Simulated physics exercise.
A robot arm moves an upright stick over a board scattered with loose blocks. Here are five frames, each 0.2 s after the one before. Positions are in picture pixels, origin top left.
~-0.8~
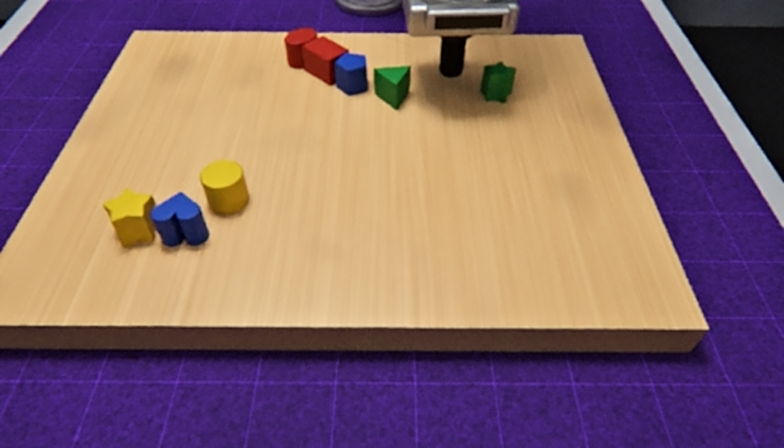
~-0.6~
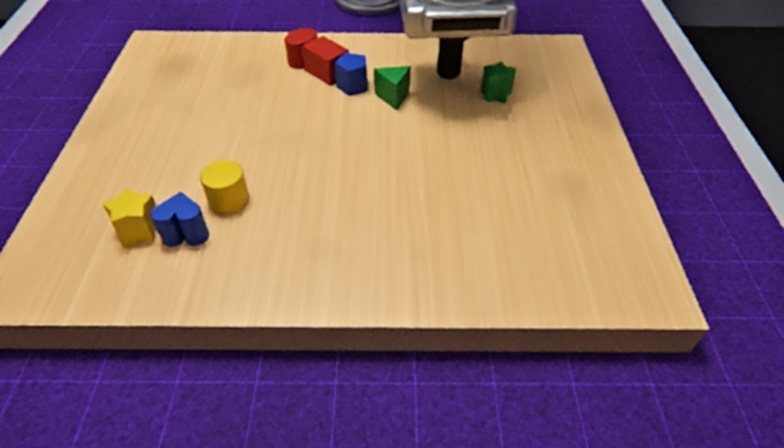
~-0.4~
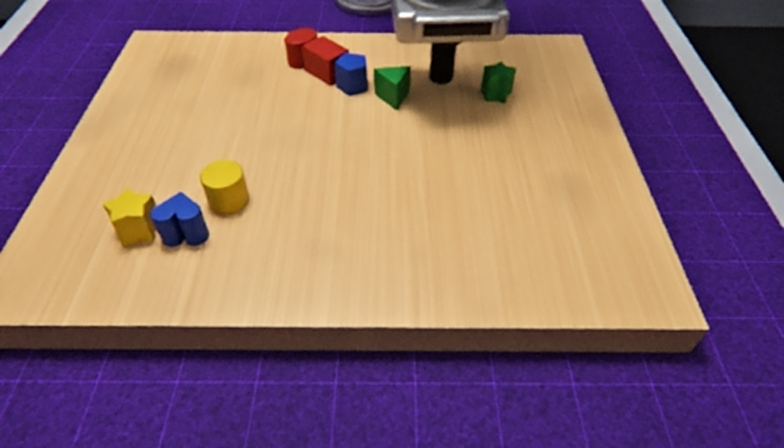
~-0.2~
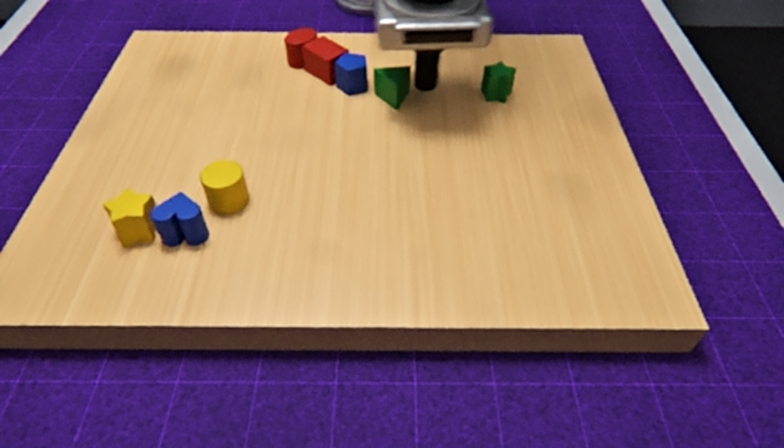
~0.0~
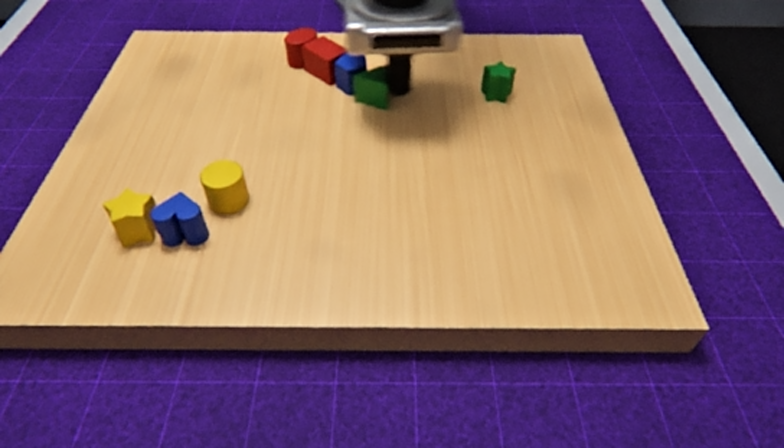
On a wooden board over purple cloth, a robot arm's black stick sliding left and pushing a green block beside a blue one.
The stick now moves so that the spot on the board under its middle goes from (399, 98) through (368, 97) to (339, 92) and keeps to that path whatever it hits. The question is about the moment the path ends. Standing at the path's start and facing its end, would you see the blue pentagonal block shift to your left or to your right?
It's set to shift right.
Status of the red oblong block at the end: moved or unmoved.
My prediction: It moves.
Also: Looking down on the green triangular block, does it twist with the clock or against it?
It spins anti-clockwise.
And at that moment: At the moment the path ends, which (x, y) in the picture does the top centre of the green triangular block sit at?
Its top centre lands on (321, 77).
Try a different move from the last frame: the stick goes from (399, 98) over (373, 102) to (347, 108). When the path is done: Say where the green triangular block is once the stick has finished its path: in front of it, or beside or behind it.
Still in front.
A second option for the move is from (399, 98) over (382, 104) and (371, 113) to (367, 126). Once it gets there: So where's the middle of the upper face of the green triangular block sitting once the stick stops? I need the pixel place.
Final place: (349, 80).
What follows on the original path. Halfway along, stick (367, 88); red oblong block (324, 46); blue pentagonal block (348, 58); green triangular block (341, 76).
At the end, stick (338, 83); red oval (285, 25); red oblong block (307, 37); blue pentagonal block (323, 52), turned 25° clockwise; green triangular block (321, 77), turned 55° anticlockwise.
